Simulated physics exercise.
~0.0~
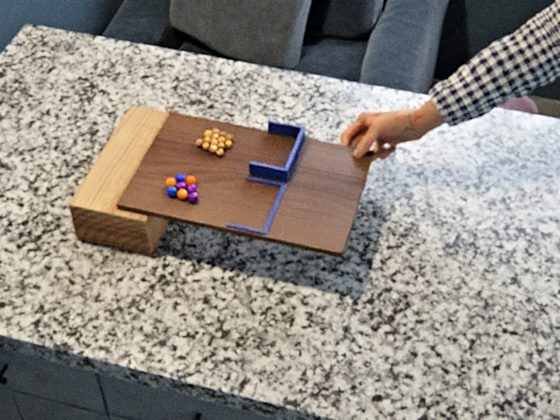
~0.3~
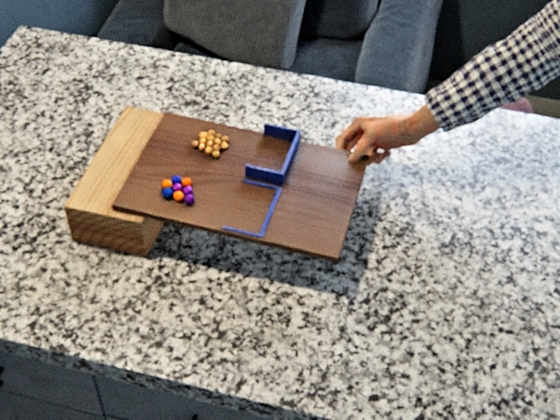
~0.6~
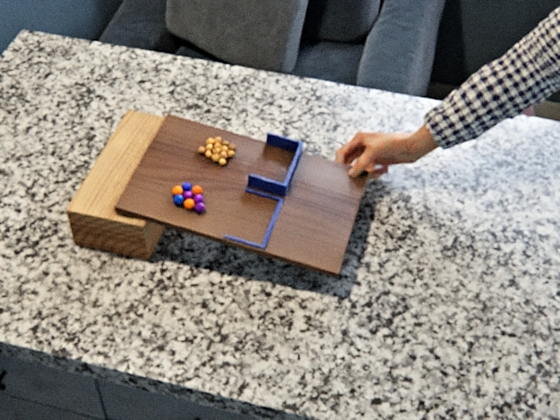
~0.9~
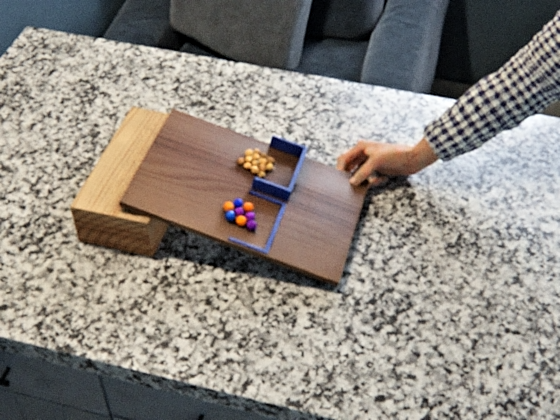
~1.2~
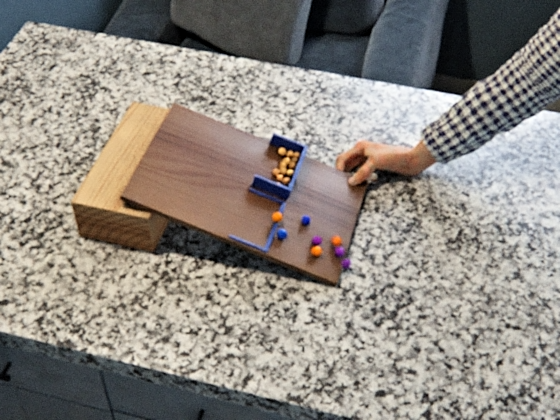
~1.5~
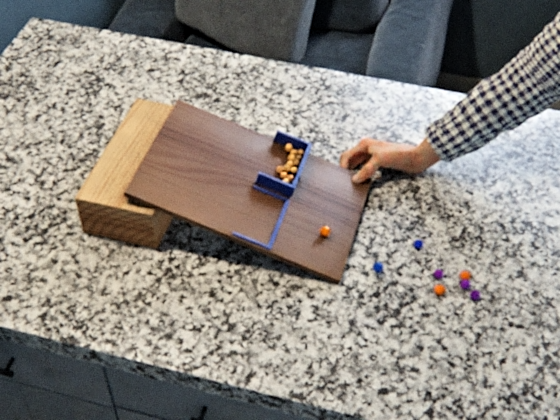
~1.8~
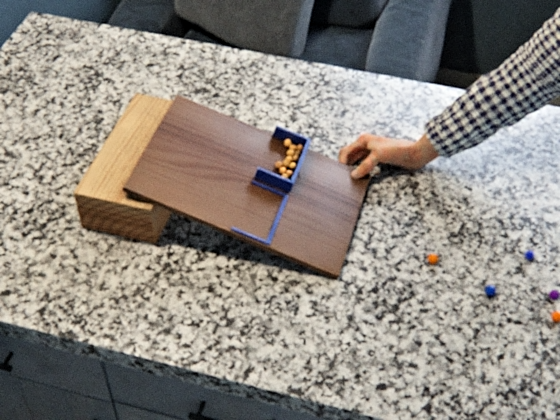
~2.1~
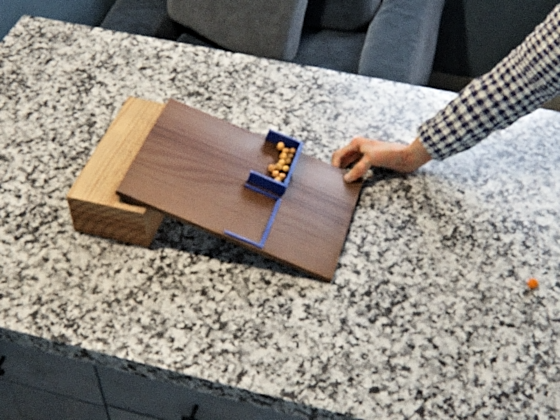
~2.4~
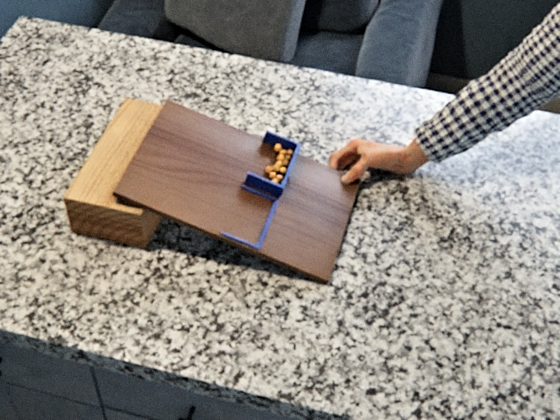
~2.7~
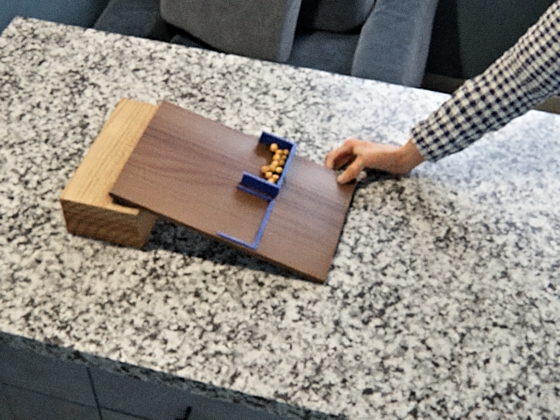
A hand lowers the board; colourful balls roll off while tan ones stay behind a barrier.
